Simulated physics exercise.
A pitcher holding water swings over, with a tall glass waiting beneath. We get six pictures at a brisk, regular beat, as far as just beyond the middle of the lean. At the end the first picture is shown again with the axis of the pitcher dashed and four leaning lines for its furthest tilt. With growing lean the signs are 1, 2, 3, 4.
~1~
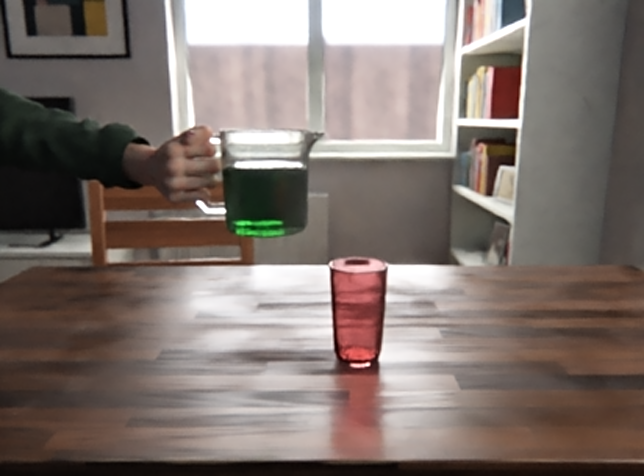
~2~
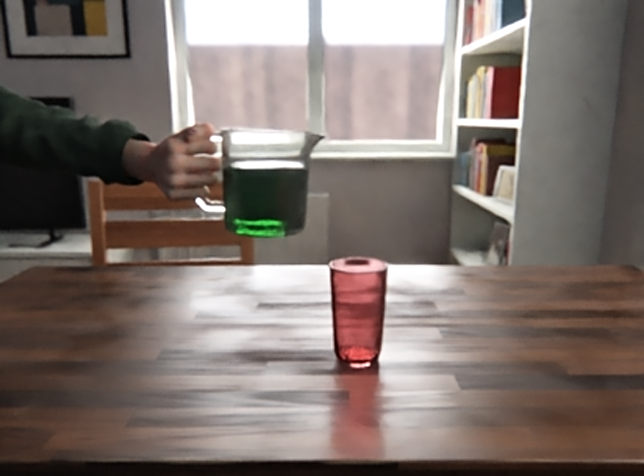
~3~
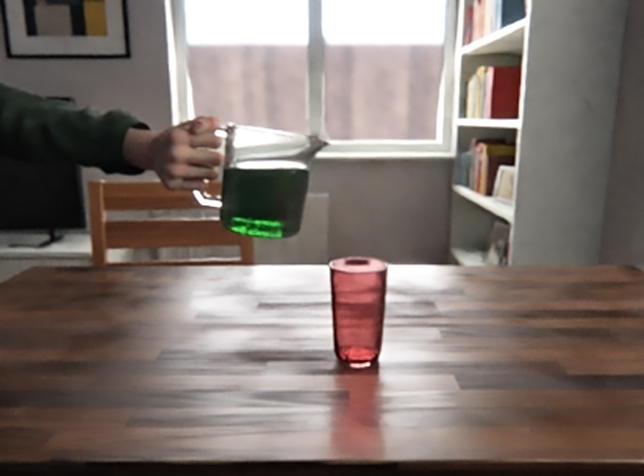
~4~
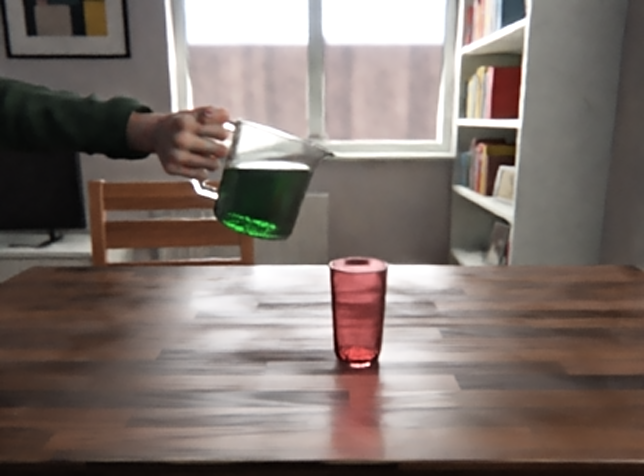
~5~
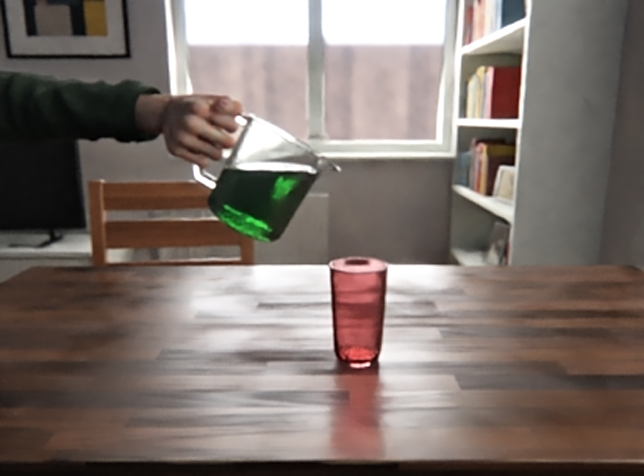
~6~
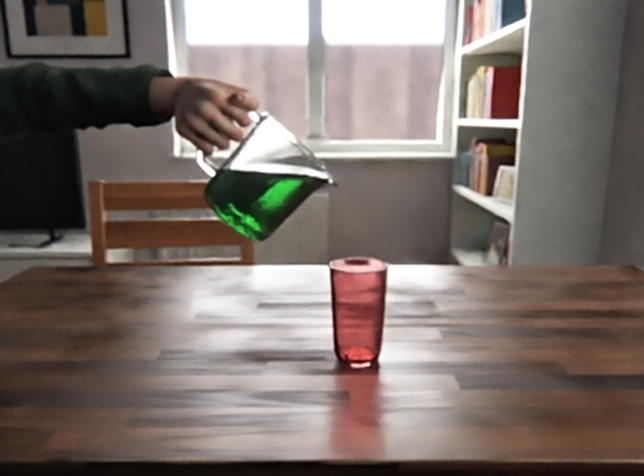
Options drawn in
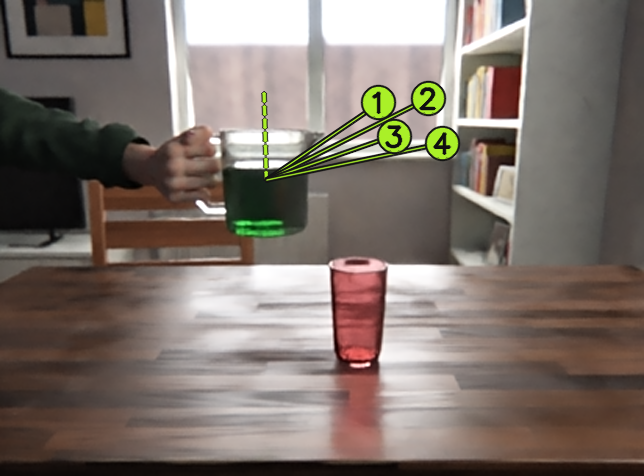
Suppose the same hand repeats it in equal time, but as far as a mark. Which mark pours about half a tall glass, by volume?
2.
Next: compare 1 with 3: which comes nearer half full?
The answer is 1.
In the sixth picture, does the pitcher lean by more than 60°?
No, it does not.
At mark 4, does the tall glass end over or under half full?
Over half.
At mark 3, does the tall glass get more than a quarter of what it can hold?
Yes, it does.
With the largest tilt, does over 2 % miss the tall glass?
Yes.
On the marked copy, 1 at (364, 113); 2 at (413, 106); 3 at (377, 141); 4 at (425, 146).
With 1, the tall glass ends with about 32 % of what it can hold; 3 % of the water is spilt.
With 2, the tall glass ends with about 52 % of what it can hold; 4 % of the water is spilt.
With 3, the tall glass ends with about 77 % of what it can hold.
With 4, the tall glass ends with about 87 % of what it can hold; 9 % of the water is spilt.
